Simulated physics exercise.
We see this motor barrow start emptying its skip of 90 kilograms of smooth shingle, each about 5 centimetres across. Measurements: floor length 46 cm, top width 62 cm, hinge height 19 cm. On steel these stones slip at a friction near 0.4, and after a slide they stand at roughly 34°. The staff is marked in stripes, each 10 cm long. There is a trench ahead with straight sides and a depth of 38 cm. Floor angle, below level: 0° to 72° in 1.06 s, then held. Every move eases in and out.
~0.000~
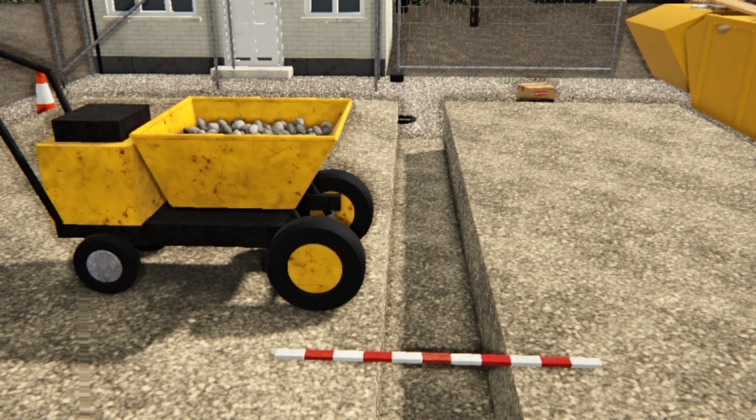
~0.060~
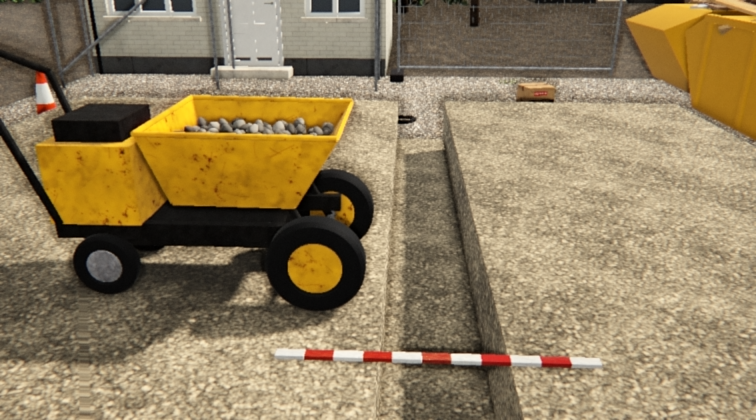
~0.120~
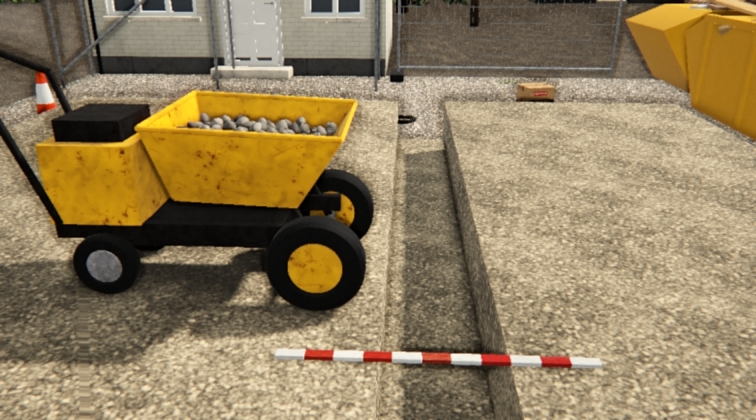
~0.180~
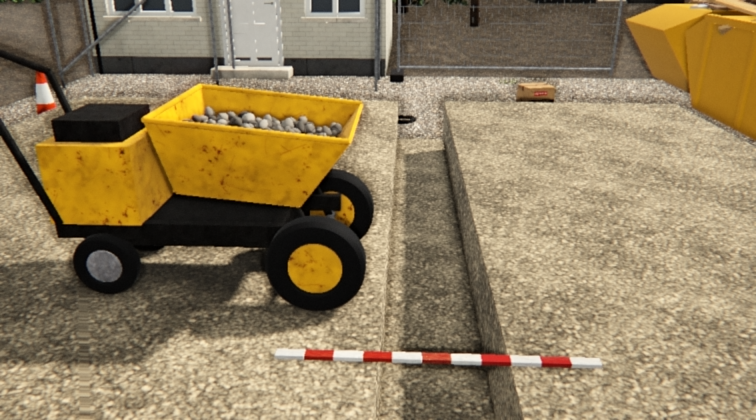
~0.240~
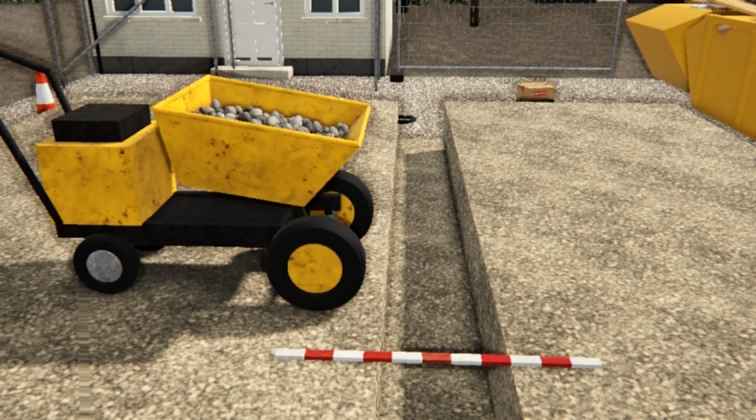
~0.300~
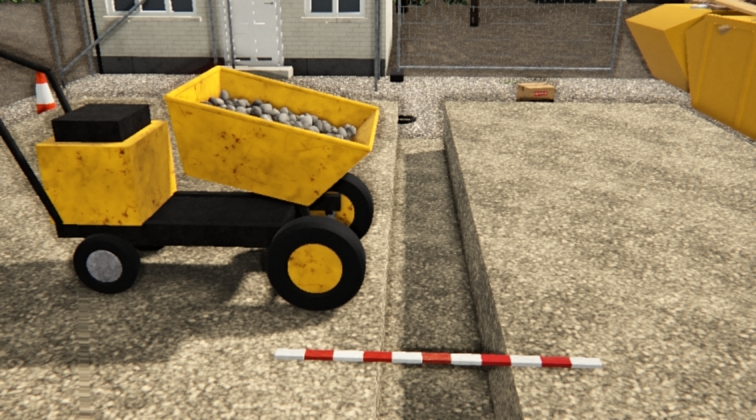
Building site beside a narrow trench, a parked yellow dumper slowly raising the back of its stone-filled skip, angling it rightward.
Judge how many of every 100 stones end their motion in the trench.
I would put it near 54 out of 100.
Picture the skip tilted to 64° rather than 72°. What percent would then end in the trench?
Some 50% would finish there.
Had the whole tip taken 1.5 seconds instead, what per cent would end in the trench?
About 60%.
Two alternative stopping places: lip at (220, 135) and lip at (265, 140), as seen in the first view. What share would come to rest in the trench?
From the first place around 95 per cent, from the other around 100.
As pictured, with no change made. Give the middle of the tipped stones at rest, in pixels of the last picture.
(479, 334).
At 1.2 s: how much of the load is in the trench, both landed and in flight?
About 15%.
After 0.8 s the floor is at 61°; 100 % in the skip; the foremost stones are at (442, 197).
After 1.2 s the floor is at 72°; 63 % in the skip, 16 % in the trench, 21 % past the trench; the foremost stones are at (555, 279).
After 1.5 s the floor is at 72°; 27 % in the skip, 27 % in the trench, 46 % past the trench; the foremost stones are at (678, 305).
After 3.5 s the floor is at 72°; 0 % in the skip, 54 % in the trench, 46 % past the trench; the foremost stones are past the picture's edge.
